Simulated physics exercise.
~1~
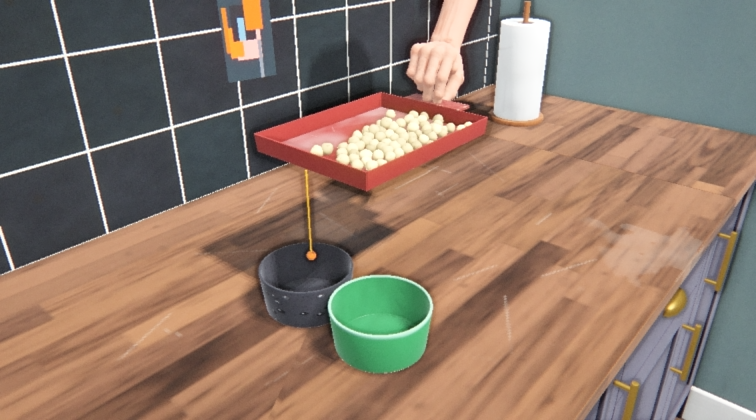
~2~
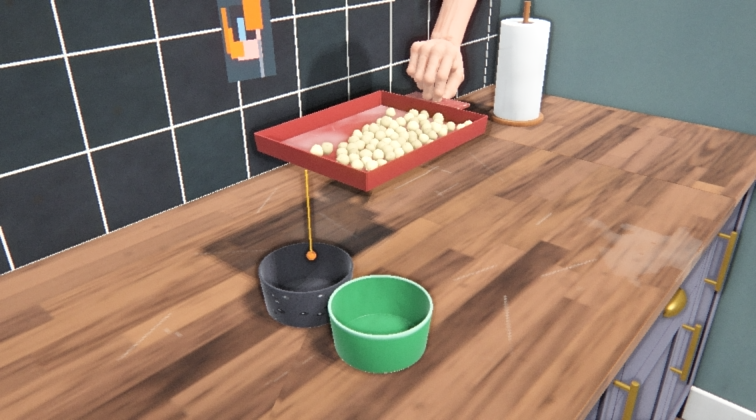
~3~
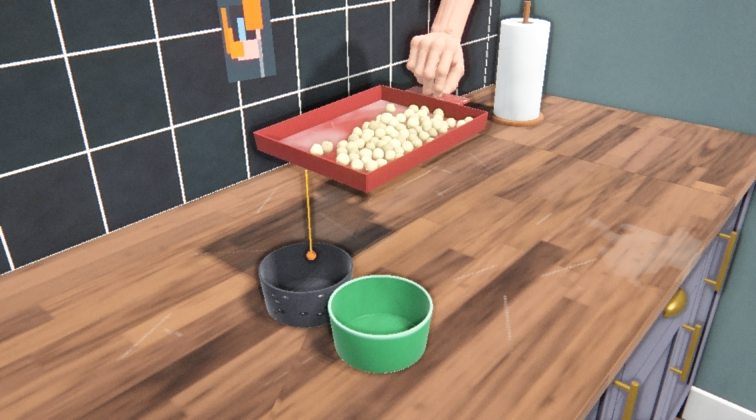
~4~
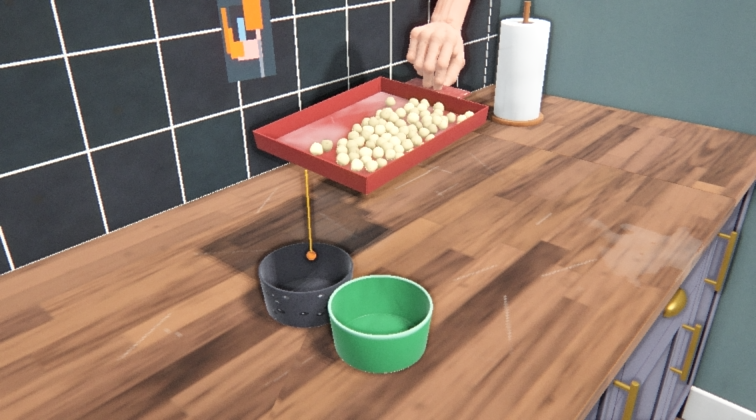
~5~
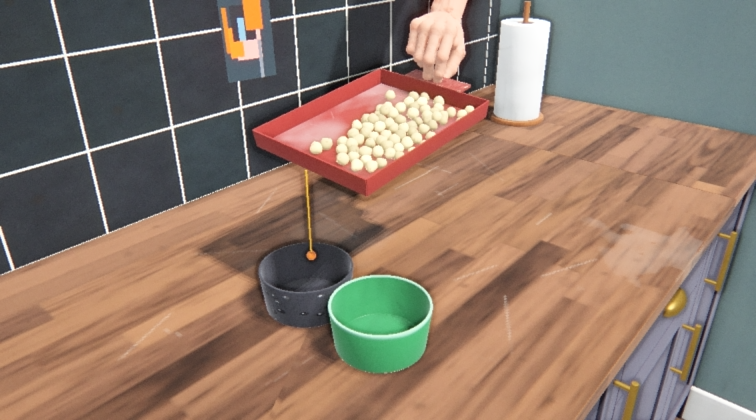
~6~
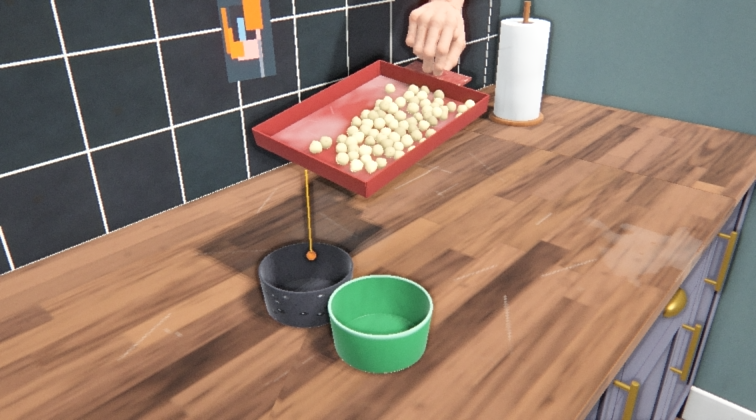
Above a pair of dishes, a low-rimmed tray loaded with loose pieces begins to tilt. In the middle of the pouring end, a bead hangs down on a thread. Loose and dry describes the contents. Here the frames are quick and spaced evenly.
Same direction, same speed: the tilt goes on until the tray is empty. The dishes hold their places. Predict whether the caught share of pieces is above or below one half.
Above one half.
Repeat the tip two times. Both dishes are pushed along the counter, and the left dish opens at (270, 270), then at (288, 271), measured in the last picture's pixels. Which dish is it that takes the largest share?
Result, first place: The righthand one; second place: The righthand one.
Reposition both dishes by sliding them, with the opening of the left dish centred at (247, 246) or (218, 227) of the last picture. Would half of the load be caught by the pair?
So that's a lesser portion the first time round, a lesser portion the second.
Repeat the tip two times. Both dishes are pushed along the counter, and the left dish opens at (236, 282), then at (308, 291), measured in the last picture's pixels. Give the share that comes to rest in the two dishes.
It comes to near 30 per cent the first time and near 70 per cent the second time.
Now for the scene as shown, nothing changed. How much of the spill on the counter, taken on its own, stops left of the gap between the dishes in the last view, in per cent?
Near 80 in a hundred.
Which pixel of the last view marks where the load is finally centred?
I'd say the middle ends up at about (372, 340).
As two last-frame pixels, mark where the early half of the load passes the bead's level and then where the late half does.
Roughly (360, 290) first, then roughly (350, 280).
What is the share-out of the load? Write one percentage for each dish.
I'd say some 0 in a hundred wind up in the left dish, and some 80 in a hundred in the right.
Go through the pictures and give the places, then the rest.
The first picture shows corners of the pouring end (257, 134) and (366, 171), level; middle of the load (395, 139), macadamia nuts; left dish (272, 302); right dish (346, 345); bead on its thread (311, 255).
The second picture shows corners of the pouring end (257, 133) and (366, 172), level; middle of the load (395, 138).
The third picture shows corners of the pouring end (256, 132) and (366, 173), tipped barely, lowest at the right corner; middle of the load (395, 136).
The fourth picture shows corners of the pouring end (256, 131) and (366, 176), tipped a little, lowest at the right corner; middle of the load (395, 132).
The fifth picture shows corners of the pouring end (255, 130) and (366, 178), tipped a little, lowest at the right corner; middle of the load (394, 129).
The sixth picture shows corners of the pouring end (254, 129) and (366, 181), tipped a little, lowest at the right corner; middle of the load (394, 126); left dish (272, 302); right dish (346, 345).
Just after the last frame, tray tipped steeply; every one on the tray.
A moment on, tray tipped right over; every one on the tray.
Further on, tray tipped past a quarter turn; the larger part in the right dish; just a few in the left dish; roughly a quarter outside both.
When it is over, tray tipped past a quarter turn; the larger part in the right dish; just a few in the left dish; roughly a quarter outside both.
